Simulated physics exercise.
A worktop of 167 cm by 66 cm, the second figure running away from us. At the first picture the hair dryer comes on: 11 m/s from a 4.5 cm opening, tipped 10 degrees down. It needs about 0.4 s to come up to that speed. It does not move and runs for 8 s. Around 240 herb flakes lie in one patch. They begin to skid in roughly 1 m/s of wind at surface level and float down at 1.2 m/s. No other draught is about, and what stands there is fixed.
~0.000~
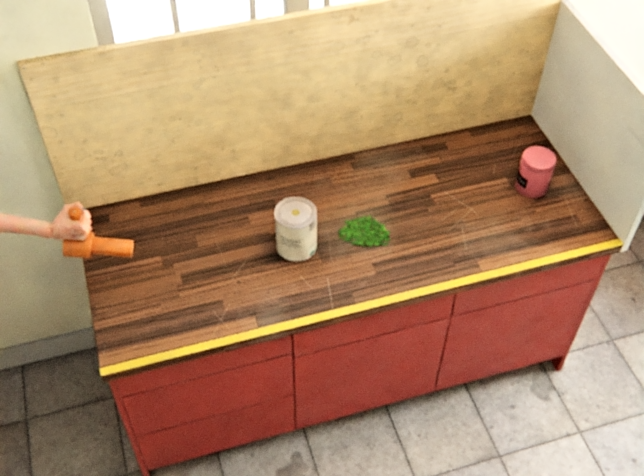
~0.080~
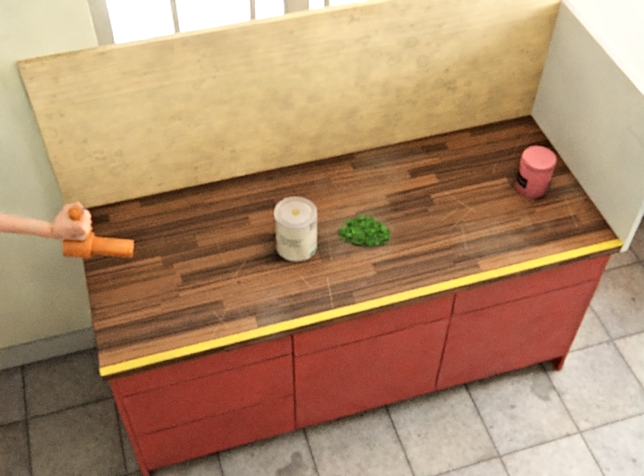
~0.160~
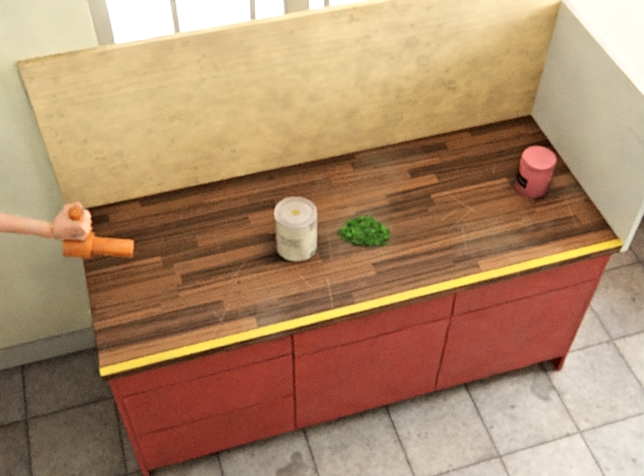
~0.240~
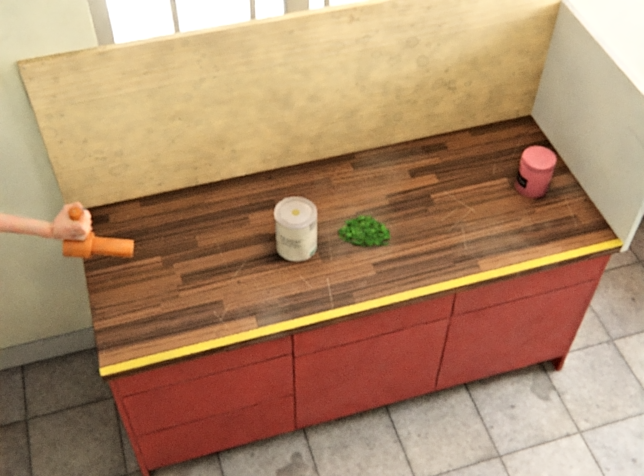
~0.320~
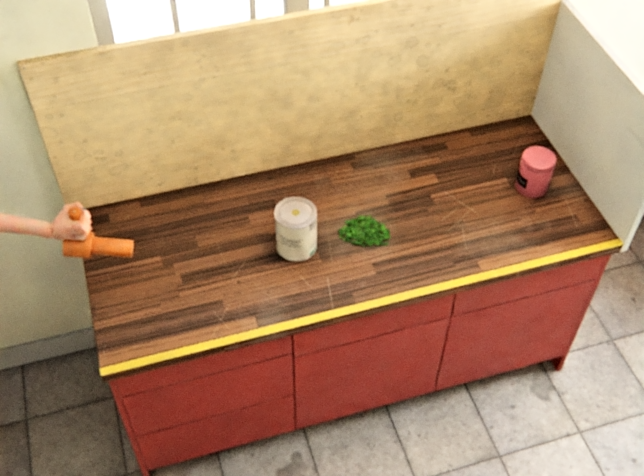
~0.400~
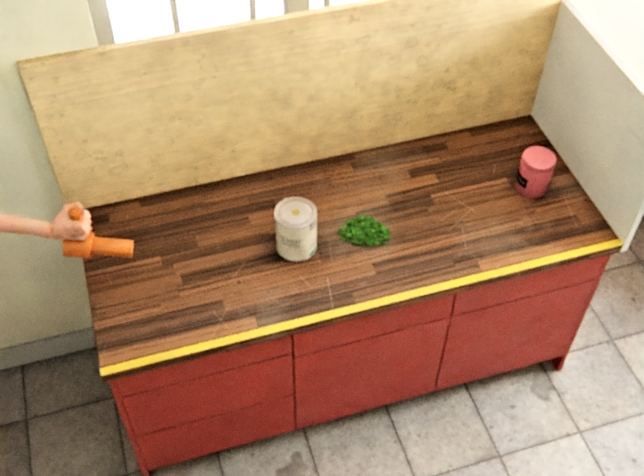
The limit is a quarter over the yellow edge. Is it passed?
As for a quarter going over the yellow edge: No.
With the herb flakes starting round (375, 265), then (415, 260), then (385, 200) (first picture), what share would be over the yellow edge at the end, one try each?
In turn about 70 %, 60 %, 0 %.
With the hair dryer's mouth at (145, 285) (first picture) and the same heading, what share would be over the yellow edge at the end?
Then about 0 %.
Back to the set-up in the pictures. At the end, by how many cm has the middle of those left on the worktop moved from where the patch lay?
Roughly 0 cm.
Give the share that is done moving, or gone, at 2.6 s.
About 20 %.
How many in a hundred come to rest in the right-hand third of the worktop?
Near 20 %.
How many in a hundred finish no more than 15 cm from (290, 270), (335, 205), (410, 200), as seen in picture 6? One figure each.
In turn about 0 %, 40 %, 15 %.
After 1.6 s the count stands so, 0 % are over the yellow edge; the middle of those still in play is near (368, 231).
After 2.6 s the count stands so, 0 % are over the yellow edge; the middle of those still in play is near (368, 231).
After 4.4 s the count stands so, 0 % are over the yellow edge; the middle of those still in play is near (367, 228).
After 8.0 s, at the end, 0 % are over the yellow edge; the middle of those still in play is near (367, 228).
